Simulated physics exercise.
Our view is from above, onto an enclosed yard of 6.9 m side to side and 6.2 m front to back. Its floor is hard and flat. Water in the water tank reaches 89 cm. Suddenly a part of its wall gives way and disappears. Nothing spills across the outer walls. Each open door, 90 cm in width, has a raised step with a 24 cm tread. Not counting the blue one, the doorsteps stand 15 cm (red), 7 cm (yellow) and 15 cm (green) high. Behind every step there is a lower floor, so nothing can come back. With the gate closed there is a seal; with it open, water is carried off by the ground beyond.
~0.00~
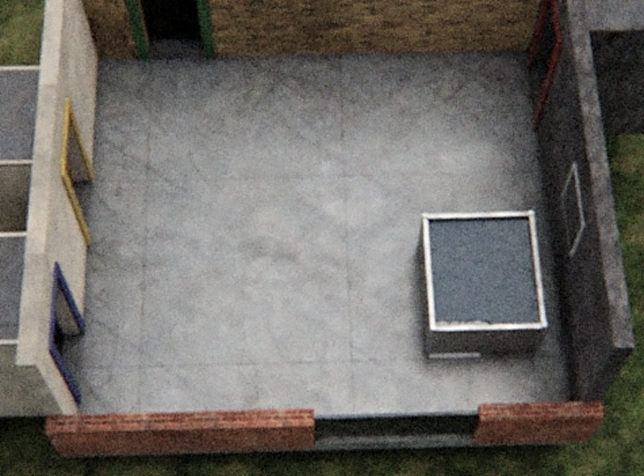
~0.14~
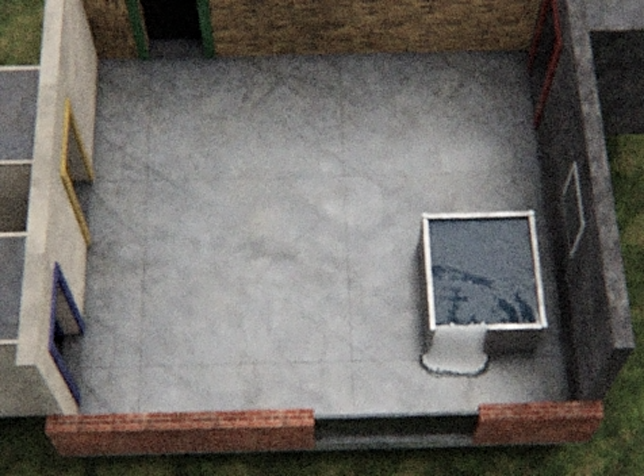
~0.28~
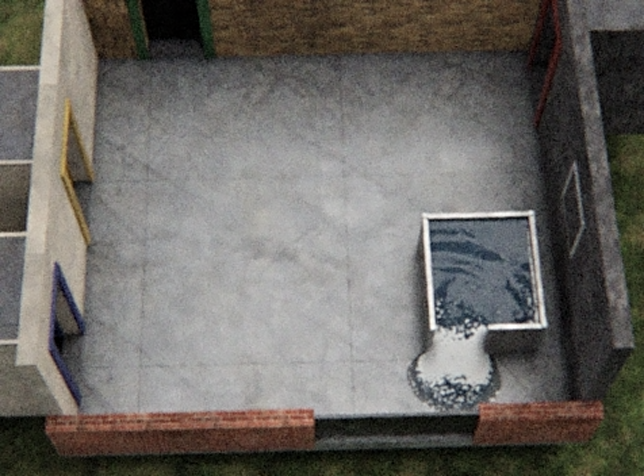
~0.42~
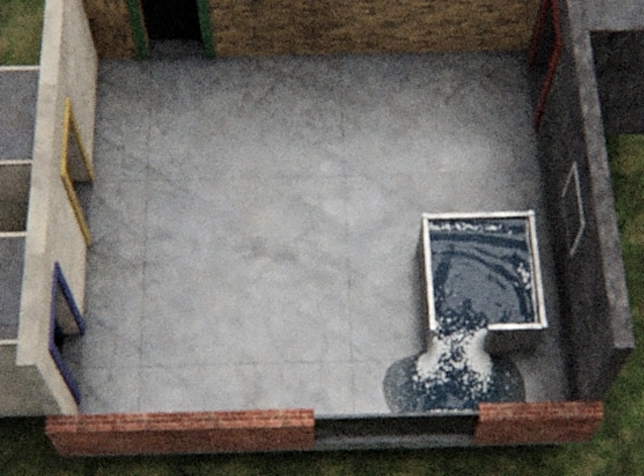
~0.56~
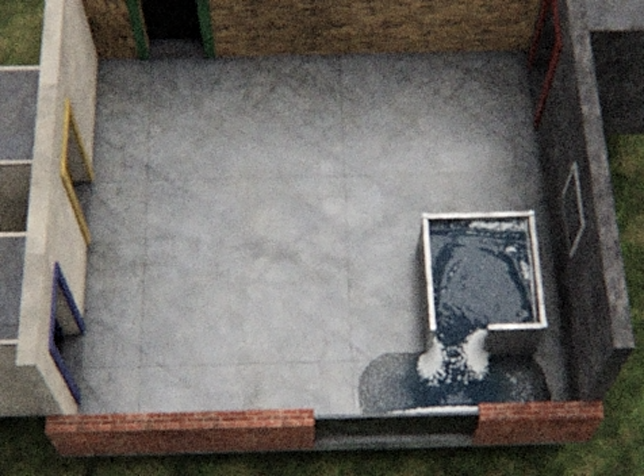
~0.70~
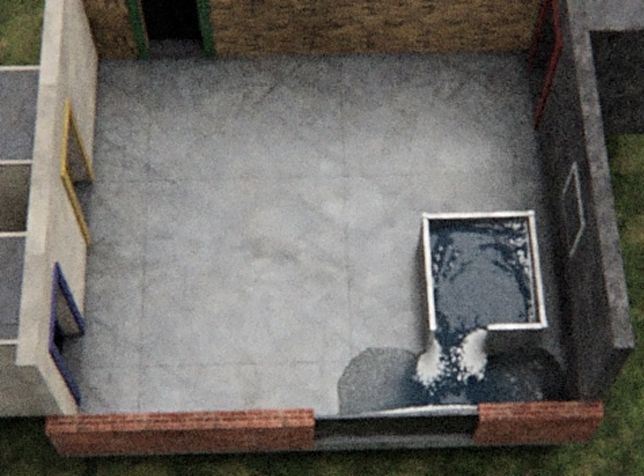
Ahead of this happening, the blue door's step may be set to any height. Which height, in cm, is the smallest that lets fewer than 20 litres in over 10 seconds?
The smallest is roughly 16 cm.
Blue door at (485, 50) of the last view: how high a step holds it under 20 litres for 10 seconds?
It needs roughly 12.0 cm.
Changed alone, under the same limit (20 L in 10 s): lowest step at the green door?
For the green door, about 6.5 cm.
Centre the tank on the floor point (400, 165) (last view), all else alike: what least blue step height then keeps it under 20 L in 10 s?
Roughly 13.5 centimetres.
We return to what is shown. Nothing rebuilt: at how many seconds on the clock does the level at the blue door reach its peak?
Crest at t of about 3.0 s.
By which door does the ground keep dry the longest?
Door: Green.
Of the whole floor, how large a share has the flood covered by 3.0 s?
Near 45 per cent of the open floor.
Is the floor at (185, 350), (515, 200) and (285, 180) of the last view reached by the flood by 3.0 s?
First wet through, second wet through, third bone-dry.
After 1.4 s water covers 15 % of the floor, deepest (53 cm) near (453, 423); it has not reached the blue door.
After 3.0 s water covers 45 % of the floor, deepest (34 cm) near (453, 423); 18 cm at the blue door, 54 litres in over its 6 cm step.
After 10.0 s water covers 85 % of the floor, deepest (10 cm) near (93, 161); 6 cm at the blue door, 169 litres in over its 6 cm step.
At the blue door as built, the water arrived by 2.1 s and peaked near 18 cm at 3.0 s.
Run again over the same 10 s with other heights there, 40 litres in over 13 cm, 9 litres over 18 cm. The limit of 20 litres is kept from about 16 cm up.
